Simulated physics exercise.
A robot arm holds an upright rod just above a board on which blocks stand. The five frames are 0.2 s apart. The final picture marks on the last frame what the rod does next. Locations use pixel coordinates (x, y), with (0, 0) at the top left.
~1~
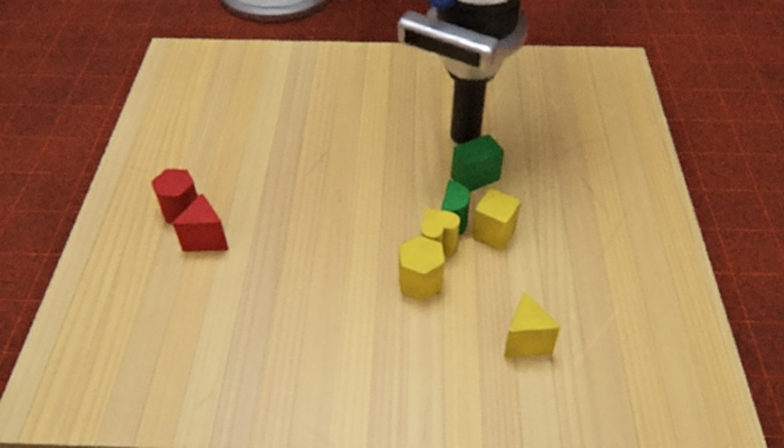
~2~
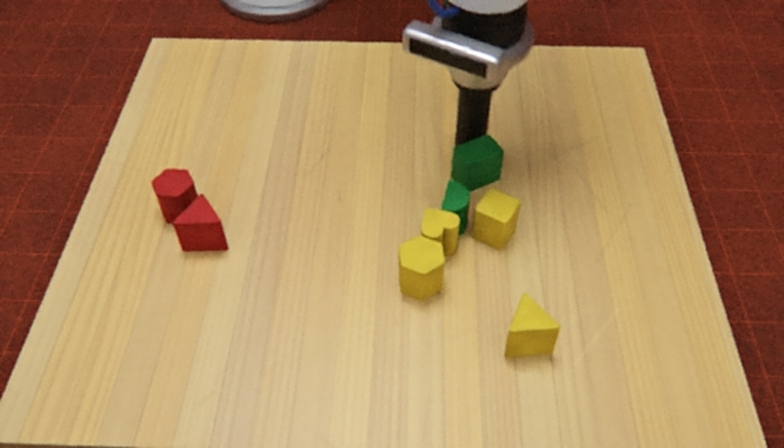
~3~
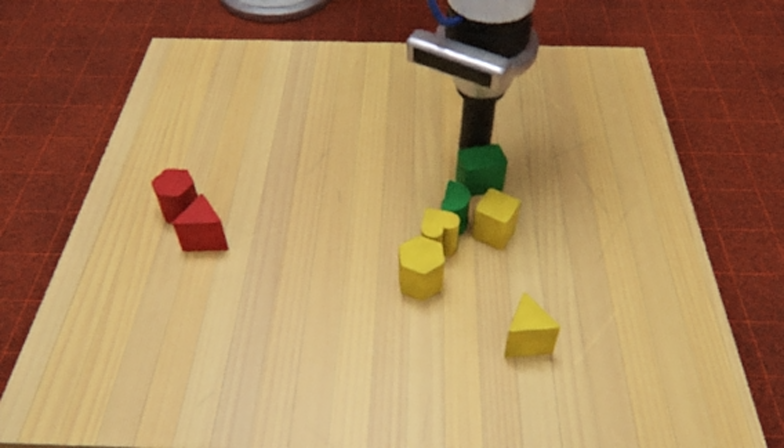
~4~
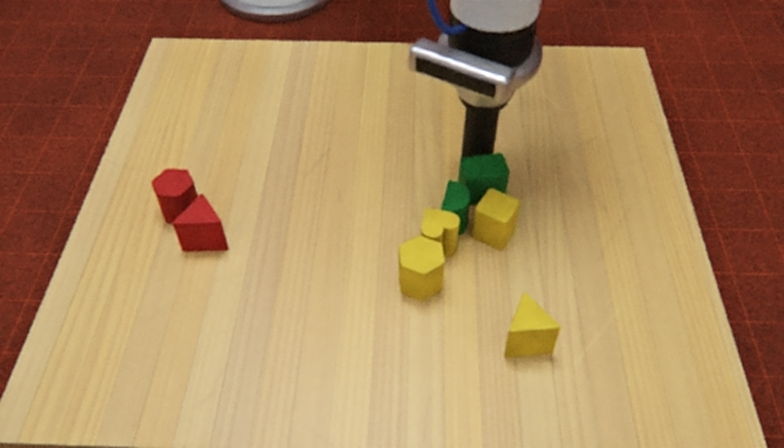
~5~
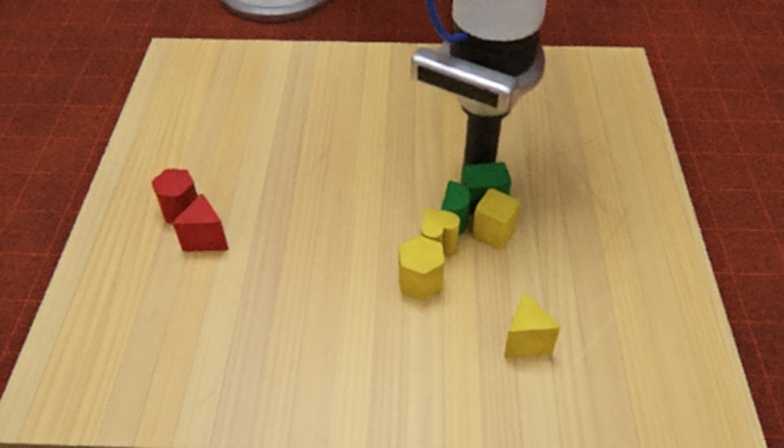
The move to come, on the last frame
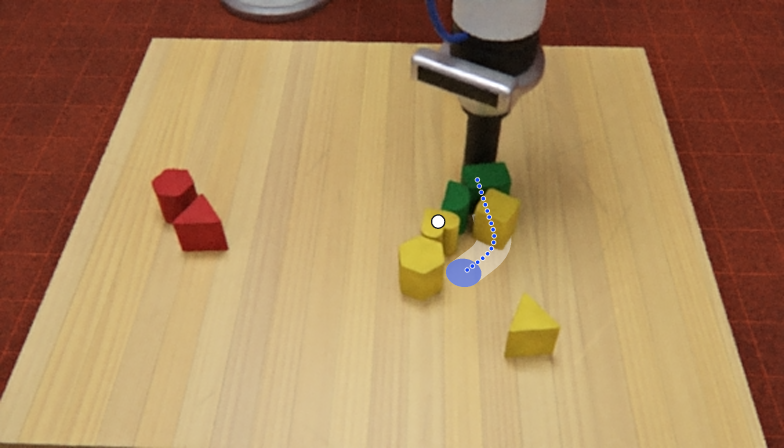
On a wooden board, a robot arm's rod pushes a green block toward the viewer.
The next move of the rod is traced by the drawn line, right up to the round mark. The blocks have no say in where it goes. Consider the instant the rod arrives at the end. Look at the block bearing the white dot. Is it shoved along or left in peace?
At the moment the path ends, the block bearing the white dot still stands where it did.
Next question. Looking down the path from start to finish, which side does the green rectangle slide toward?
It moves over to the left.
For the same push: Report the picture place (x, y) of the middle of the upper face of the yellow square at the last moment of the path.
I'd guess (523, 287).
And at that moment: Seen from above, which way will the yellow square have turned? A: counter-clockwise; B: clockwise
A.
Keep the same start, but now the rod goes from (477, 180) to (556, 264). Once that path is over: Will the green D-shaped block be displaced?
No, that is not how it ends up.
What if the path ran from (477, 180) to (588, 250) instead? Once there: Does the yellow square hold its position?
That would be a no.
The drawn path runs from (477, 180) by way of (487, 212) and (493, 246) to (464, 273); the dot is on the yellow heart-shaped block.
The first path, step by step. One third of the way, rod at (489, 202); green D-shaped block at (453, 198); green rectangle at (492, 208), turned 15° clockwise; yellow square at (506, 235), turned 25° anticlockwise.
Two thirds of the way, rod at (494, 237); green D-shaped block at (453, 198); green rectangle at (500, 245); yellow square at (518, 273), turned 30° anticlockwise.
At the end, rod at (465, 263); yellow heart-shaped block not moved; green D-shaped block at (453, 198); green rectangle at (488, 269), turned 25° anticlockwise; yellow square at (523, 287), turned 65° anticlockwise.
